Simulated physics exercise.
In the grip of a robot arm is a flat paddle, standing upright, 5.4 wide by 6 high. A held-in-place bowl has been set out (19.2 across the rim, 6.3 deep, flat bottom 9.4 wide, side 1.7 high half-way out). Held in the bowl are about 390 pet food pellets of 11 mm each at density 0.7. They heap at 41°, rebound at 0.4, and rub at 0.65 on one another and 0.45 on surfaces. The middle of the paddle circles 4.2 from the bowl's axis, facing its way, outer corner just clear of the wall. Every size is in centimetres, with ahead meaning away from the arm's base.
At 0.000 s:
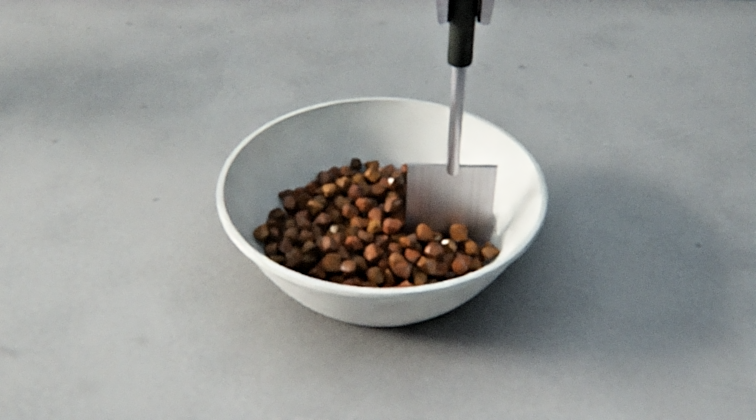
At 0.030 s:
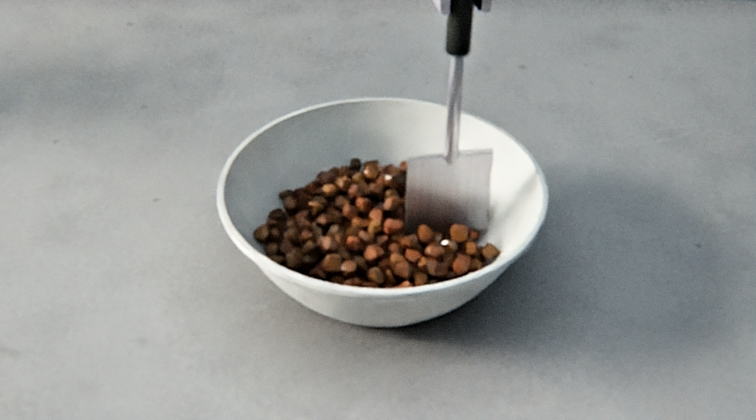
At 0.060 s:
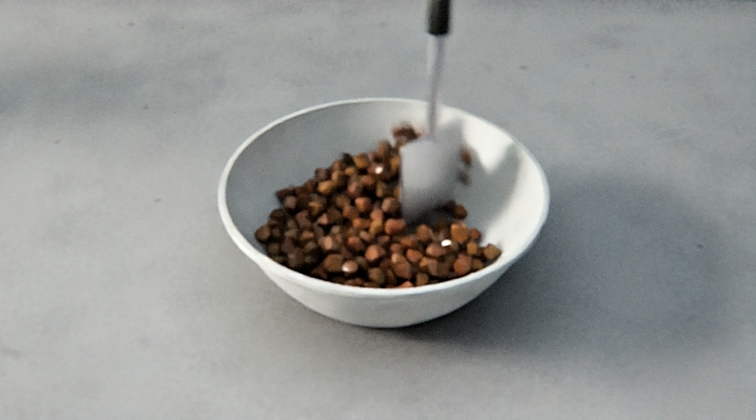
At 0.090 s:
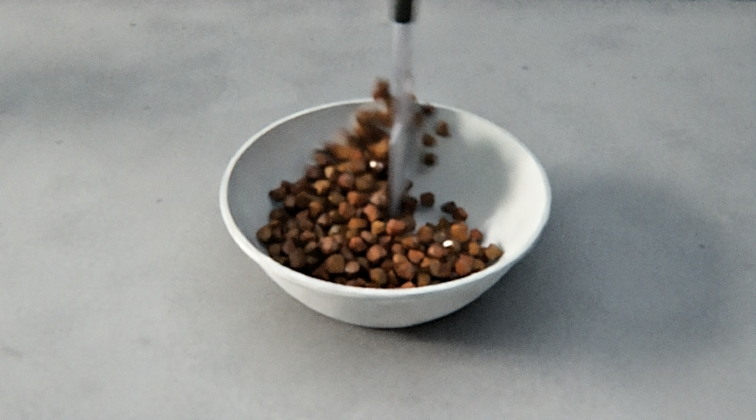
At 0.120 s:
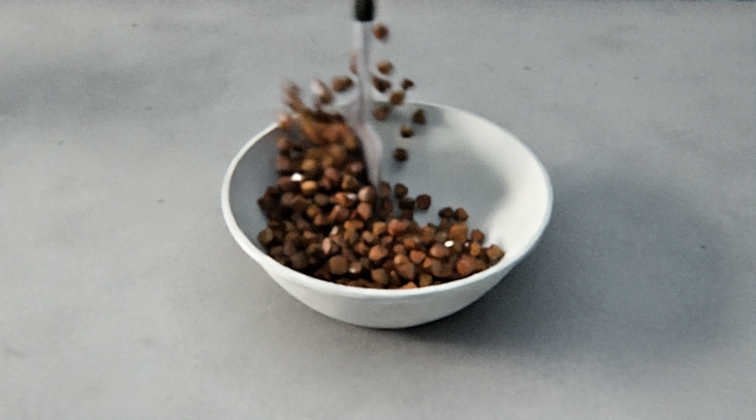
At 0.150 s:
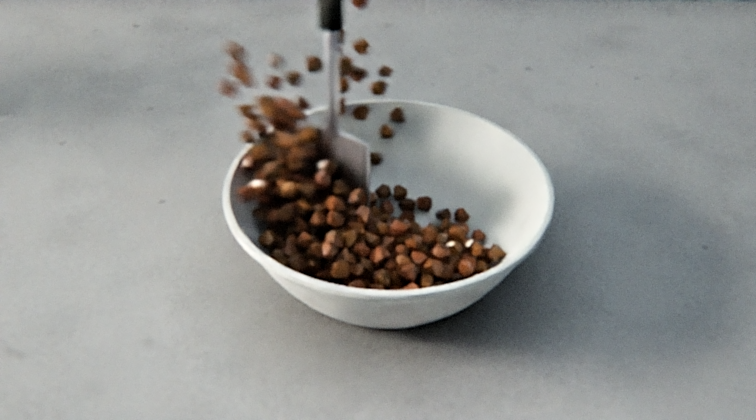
In a white bowl on a gray surface, a flat metal paddle swept around from the right toward the back and left through small brown pieces, heaping them up and flinging some into the air.
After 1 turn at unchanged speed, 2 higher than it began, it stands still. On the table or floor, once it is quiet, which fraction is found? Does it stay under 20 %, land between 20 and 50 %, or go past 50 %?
It lands between 20 and 50 %.
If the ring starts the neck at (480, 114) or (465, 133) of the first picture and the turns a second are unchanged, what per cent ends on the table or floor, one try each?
Roughly 0 and 15 per cent.
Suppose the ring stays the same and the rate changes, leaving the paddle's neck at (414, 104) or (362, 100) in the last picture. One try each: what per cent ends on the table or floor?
Roughly 5 per cent on the first try and 20 per cent on the second.
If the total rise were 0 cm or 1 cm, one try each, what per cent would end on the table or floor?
Estimates: 45 % and 35 %.
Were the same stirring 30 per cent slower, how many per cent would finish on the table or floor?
Near 15 in a hundred, it would be.
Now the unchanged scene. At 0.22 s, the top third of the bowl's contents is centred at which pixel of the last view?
About (323, 249).
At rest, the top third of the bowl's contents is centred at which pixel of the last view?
Near (439, 245).
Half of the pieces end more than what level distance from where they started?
Roughly 4 cm.
By 0.22 s, 222° round, highest piece 16 above the table; 330 in the bowl, 58 in flight or on the tool.
By 0.29 s, 299° round, highest piece 14 above the table; 305 in the bowl, 19 on the table or floor, 64 in flight or on the tool.
By 0.52 s, 0° round, highest piece 6 above the table; 281 in the bowl, 107 on the table or floor.
By 1.22 s, 0° round, highest piece 5 above the table; 281 in the bowl, 107 on the table or floor.
Final count, 281 in the bowl, 107 on the table or floor. That is 28 % on the table or floor.
